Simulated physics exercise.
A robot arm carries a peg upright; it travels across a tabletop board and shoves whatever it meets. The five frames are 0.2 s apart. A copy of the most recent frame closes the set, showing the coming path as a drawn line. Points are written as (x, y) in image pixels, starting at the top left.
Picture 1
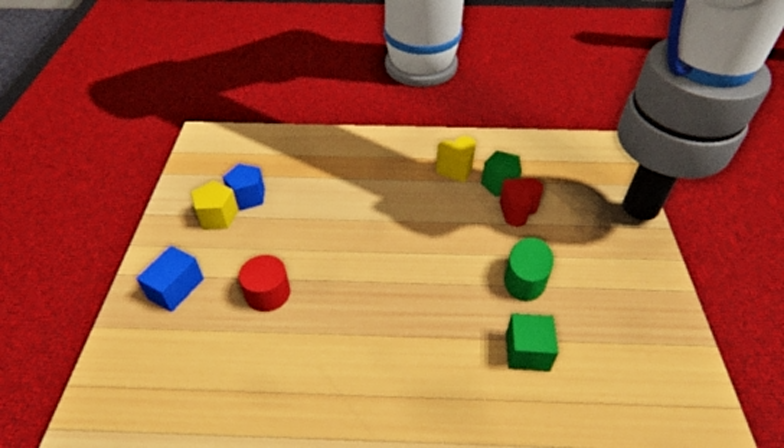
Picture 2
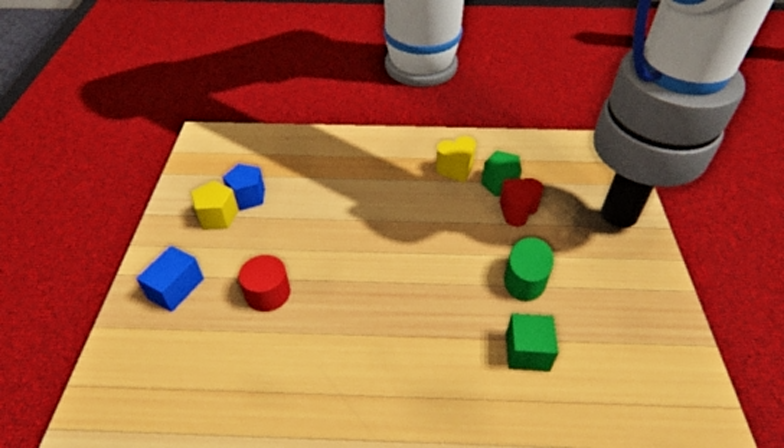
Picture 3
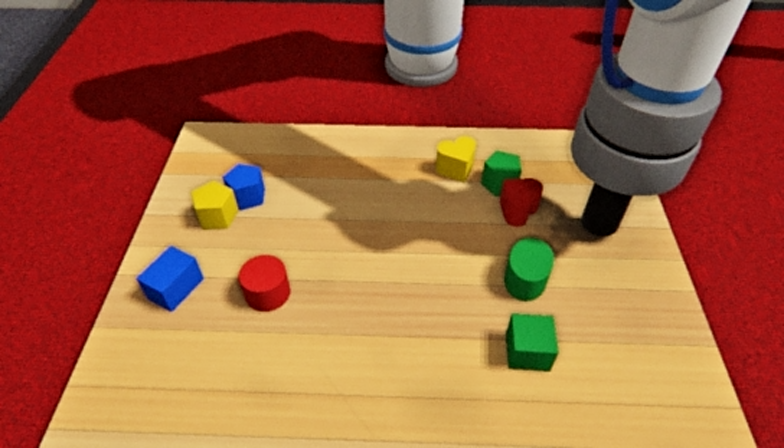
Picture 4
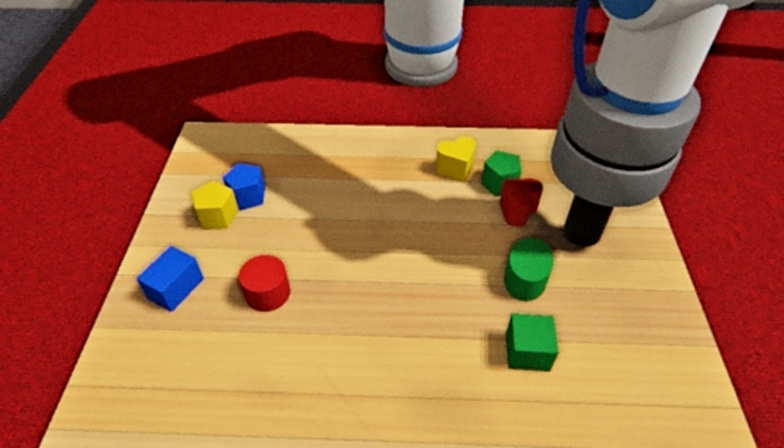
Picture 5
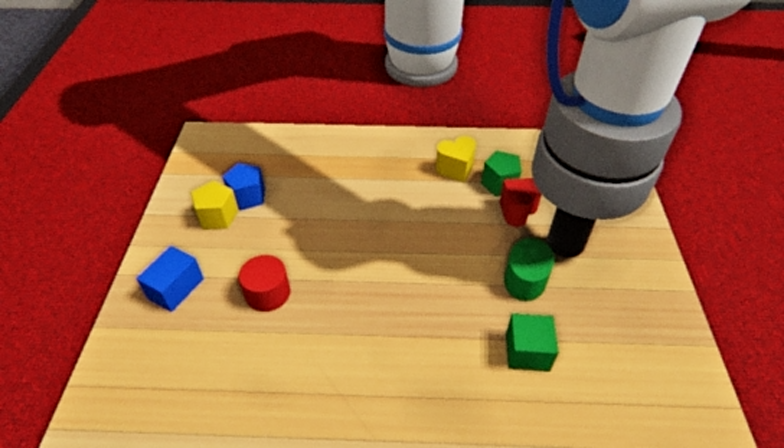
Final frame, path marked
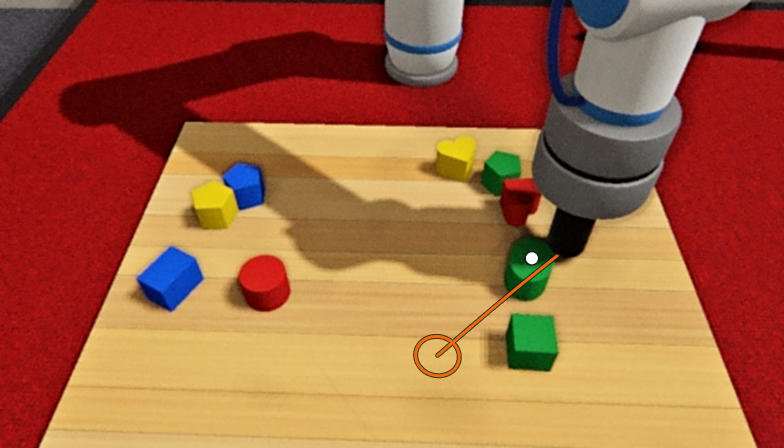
A robot arm with a black peg moving left and slightly nearer over a wooden board, the scattered coloured blocks staying still.
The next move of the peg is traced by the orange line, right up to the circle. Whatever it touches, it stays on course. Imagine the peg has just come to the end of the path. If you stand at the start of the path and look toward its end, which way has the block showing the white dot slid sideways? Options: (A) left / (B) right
The correct letter is A.
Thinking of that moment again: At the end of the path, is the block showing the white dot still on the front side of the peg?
Answer: Yes.
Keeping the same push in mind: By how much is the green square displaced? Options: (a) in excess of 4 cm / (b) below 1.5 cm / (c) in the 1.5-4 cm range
The one that fits is b, below 1.5 cm.
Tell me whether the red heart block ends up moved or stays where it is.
That block is not shifted.
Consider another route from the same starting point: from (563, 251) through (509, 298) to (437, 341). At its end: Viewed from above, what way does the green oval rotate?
It twists against the clock when seen from above.
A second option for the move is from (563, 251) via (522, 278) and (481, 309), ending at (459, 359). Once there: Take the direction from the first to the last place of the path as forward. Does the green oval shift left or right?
Well, taking the path from its start to its end as straight ahead, the green oval moves to the left.
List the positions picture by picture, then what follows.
The first picture shows peg's lower end at (641, 208); red heart block at (523, 189); green oval at (532, 258); green square at (535, 332).
The second picture shows peg at (619, 215); blocks still.
The third picture shows peg at (600, 223); blocks still.
The fourth picture shows peg at (582, 233); blocks still.
The fifth picture shows peg at (566, 243); red heart block at (523, 189); green oval at (532, 258); green square at (535, 332).
Drawn move, from (563, 251) directly to (437, 356); the dot is on the green oval.
What follows on the original path. One third of the way, peg at (527, 274); green oval at (501, 288).
Two thirds of the way, peg at (484, 310); green oval at (459, 330), turned 25° anticlockwise.
At the end, peg at (438, 348); red heart block still; green oval at (425, 379), turned 60° anticlockwise; green square still.
